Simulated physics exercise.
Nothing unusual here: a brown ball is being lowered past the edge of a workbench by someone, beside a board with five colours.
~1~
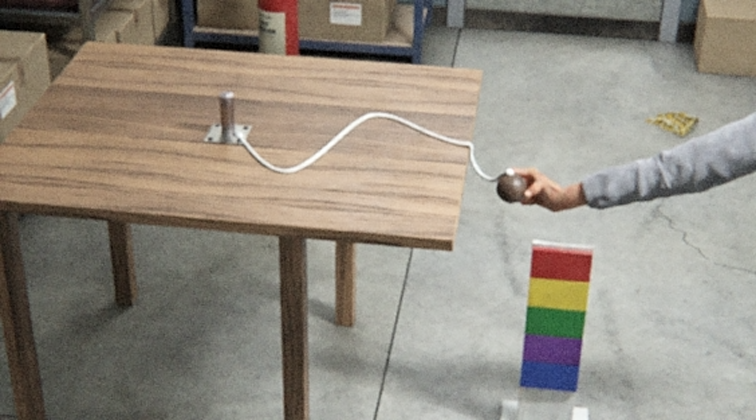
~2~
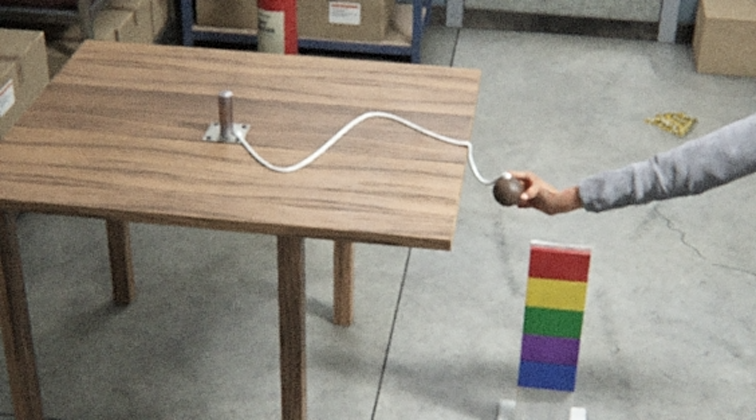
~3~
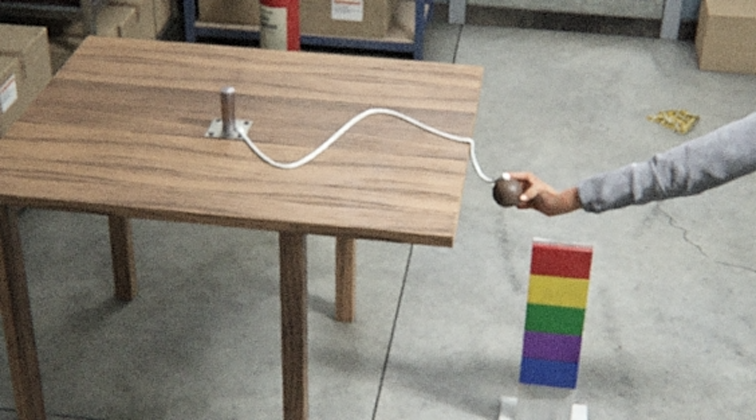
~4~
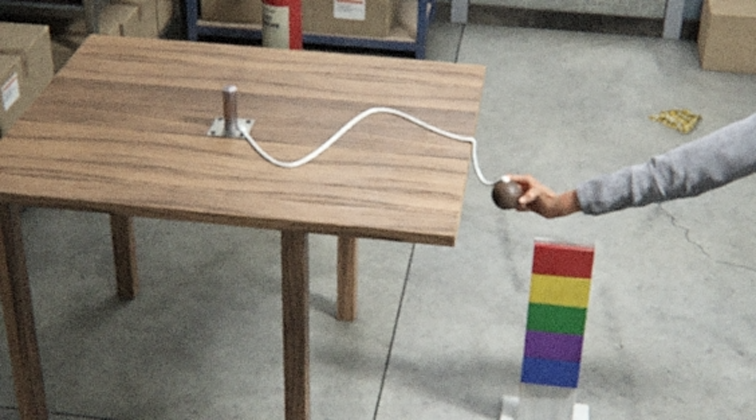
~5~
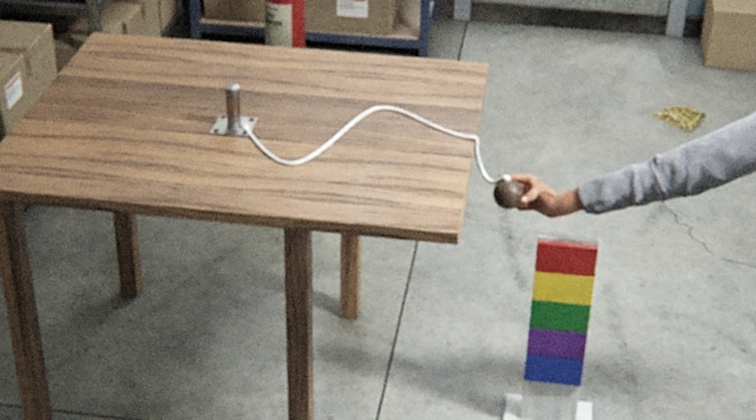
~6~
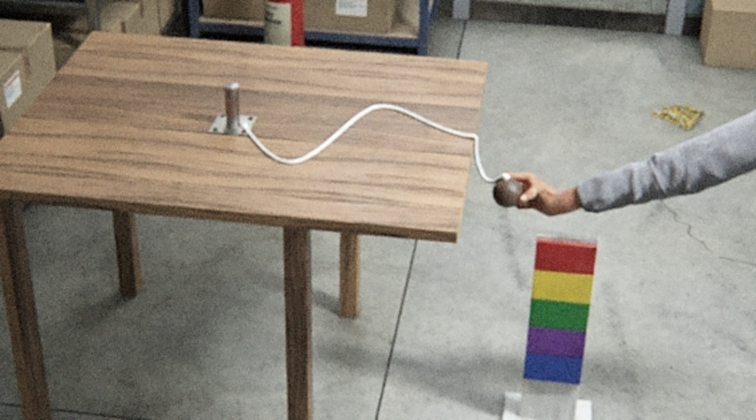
At the start, a hand reaching in from the right holds a brown ball just off a wooden table's edge, with a white cord curving back to a metal post. Beside it stands a board with five colours. Throughout, the hand keeps hold and nothing noticeably moves apart from slight shifts of view.
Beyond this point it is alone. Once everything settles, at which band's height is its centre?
Its centre settles level with the purple band.
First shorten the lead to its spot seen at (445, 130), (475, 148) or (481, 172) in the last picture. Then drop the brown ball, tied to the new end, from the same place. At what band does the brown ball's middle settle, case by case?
So you'd see red first, yellow second, and for the last: Green.
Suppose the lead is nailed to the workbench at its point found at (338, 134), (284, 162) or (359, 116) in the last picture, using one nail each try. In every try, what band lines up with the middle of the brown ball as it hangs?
In order: Yellow; green; red.
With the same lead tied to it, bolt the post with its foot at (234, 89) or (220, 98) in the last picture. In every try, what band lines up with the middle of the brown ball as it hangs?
First try: Green; second try: Green.
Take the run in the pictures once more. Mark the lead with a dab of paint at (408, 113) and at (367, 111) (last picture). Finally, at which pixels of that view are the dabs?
Around (471, 193), then around (470, 149).
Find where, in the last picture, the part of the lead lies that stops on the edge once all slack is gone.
That spot is roughly at (371, 109).
Early on, ball near (459, 320); level with purple.
Midway, ball near (464, 330); level with purple.
Finally, ball near (460, 331); level with purple. The purple one.
